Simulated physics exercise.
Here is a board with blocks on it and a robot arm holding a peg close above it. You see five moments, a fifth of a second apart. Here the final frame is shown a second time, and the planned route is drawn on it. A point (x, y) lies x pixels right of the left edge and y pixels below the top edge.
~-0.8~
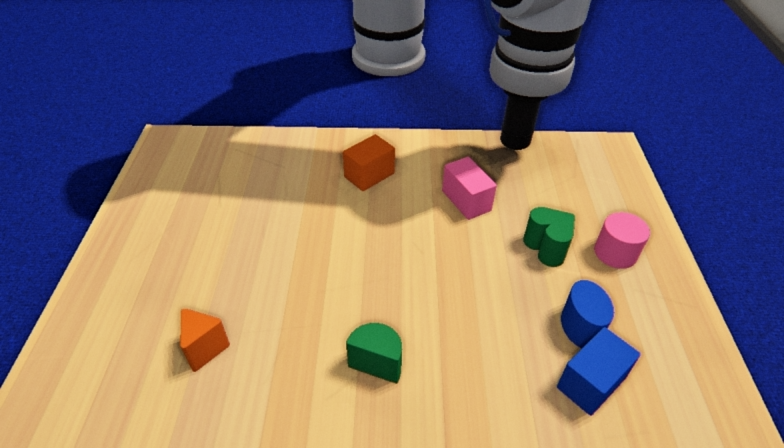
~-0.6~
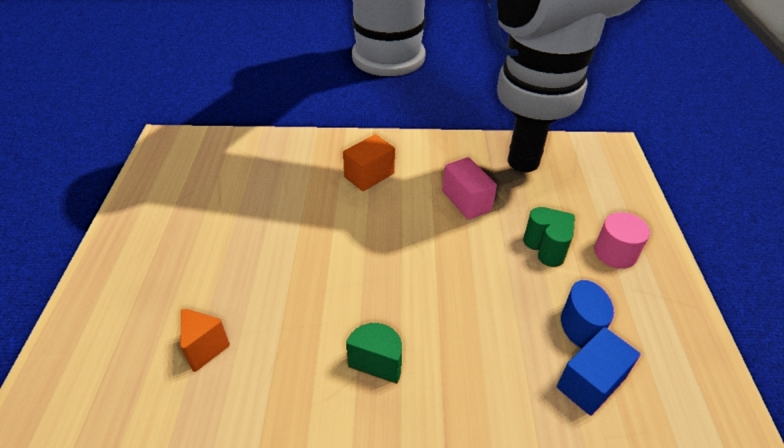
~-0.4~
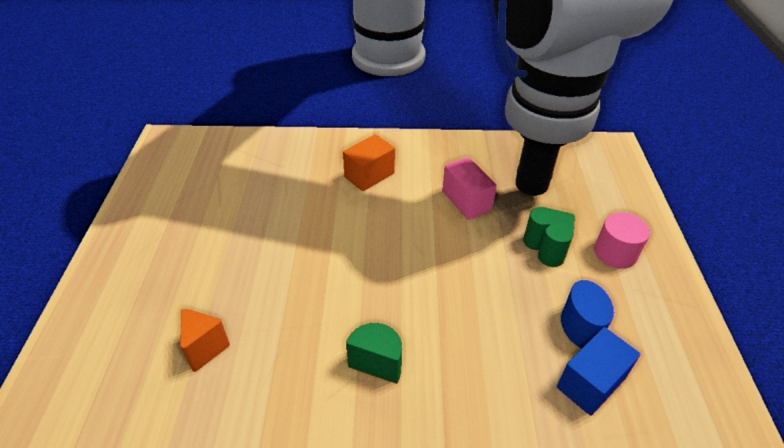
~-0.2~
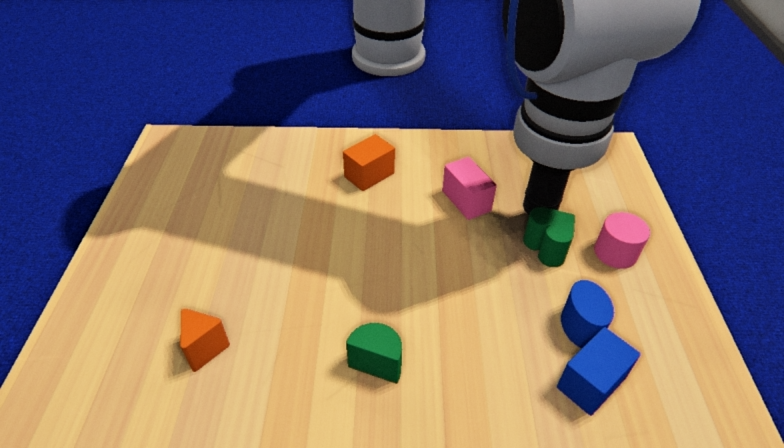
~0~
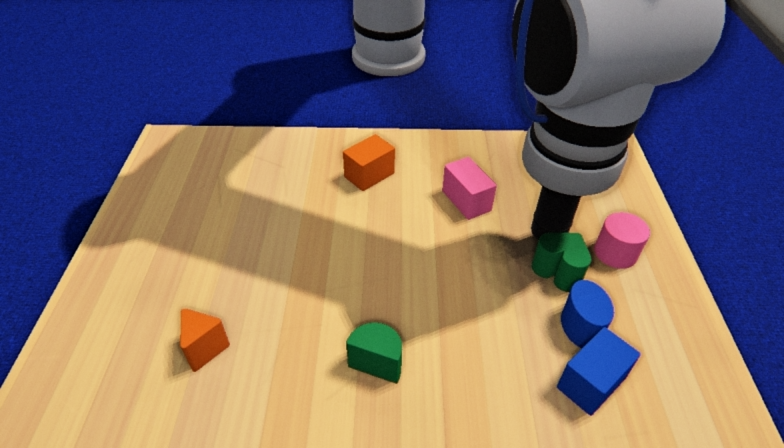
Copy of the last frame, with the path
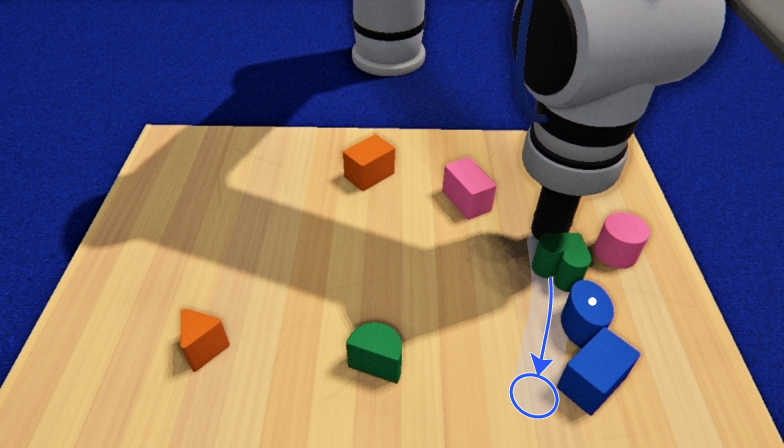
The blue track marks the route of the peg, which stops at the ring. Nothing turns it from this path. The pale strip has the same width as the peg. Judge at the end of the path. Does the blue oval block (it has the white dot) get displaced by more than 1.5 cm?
That would be a yes.
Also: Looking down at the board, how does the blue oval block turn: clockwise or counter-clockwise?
Overhead view: Clockwise.
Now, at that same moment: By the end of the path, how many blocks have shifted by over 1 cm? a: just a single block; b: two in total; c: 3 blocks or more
Correct choice: C.
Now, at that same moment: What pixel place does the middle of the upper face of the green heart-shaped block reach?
The spot you're after is about (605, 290) in the image.
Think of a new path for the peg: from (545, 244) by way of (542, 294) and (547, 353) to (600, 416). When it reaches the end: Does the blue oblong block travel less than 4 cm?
Going by the path, no.
The line goes from (545, 244) by way of (551, 288) and (545, 338) to (534, 395); the dot is on the blue oval block.
What follows on the original path. One third of the way, peg at (555, 278); green heart-shaped block at (601, 288), turned 70° anticlockwise; blue oval block at (625, 321), turned 30° clockwise; blue oblong block at (609, 373), turned 20° clockwise.
Two thirds of the way, peg at (549, 329); green heart-shaped block at (604, 289), turned 70° anticlockwise; blue oval block at (628, 322), turned 35° clockwise; blue oblong block at (609, 373), turned 20° clockwise.
At the end, peg at (538, 385); green heart-shaped block at (604, 289), turned 70° anticlockwise; blue oval block at (628, 322), turned 35° clockwise; blue oblong block at (610, 375), turned 15° clockwise; pink circle unmoved.
